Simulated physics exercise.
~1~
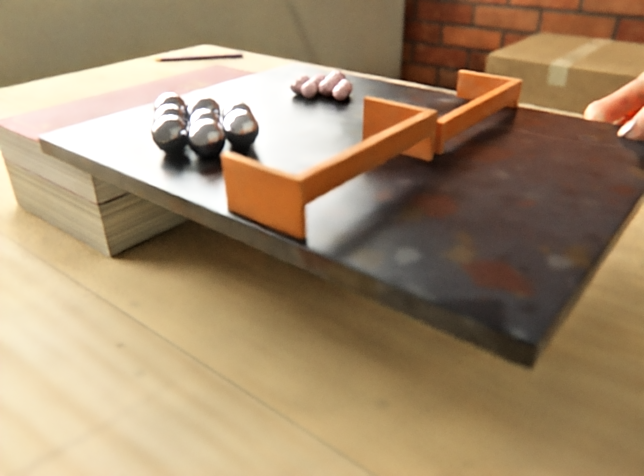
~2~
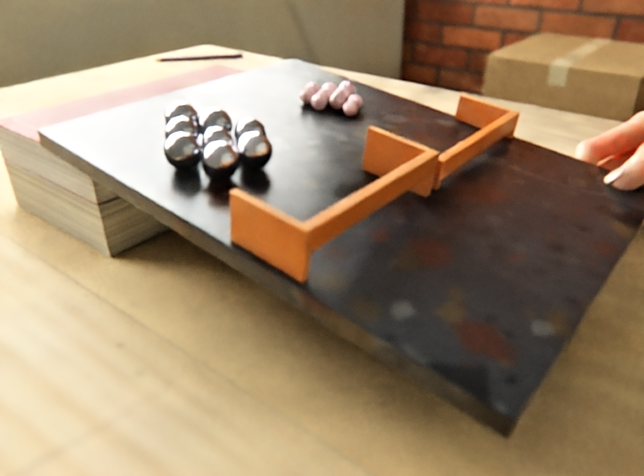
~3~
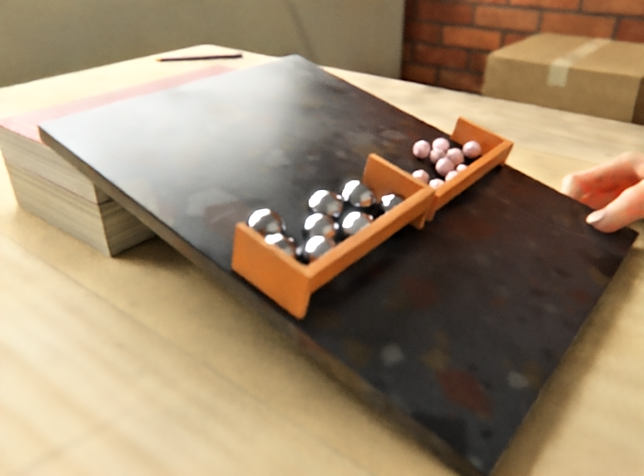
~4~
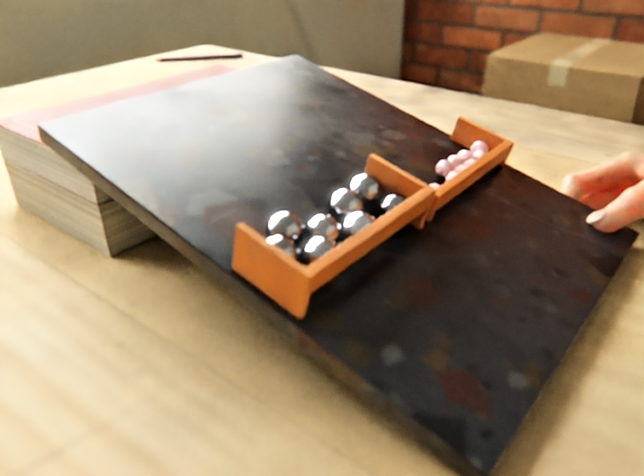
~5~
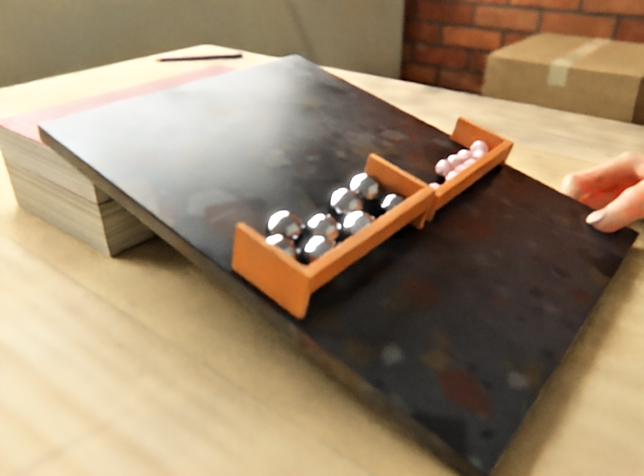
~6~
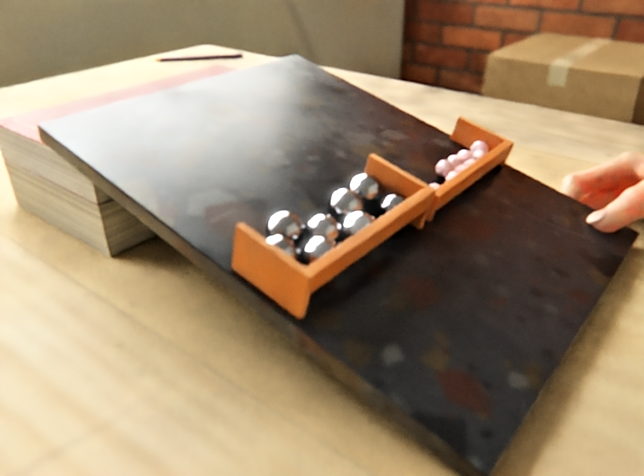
A hand lowers one end of a dark board, and two groups of balls roll down against orange barriers.
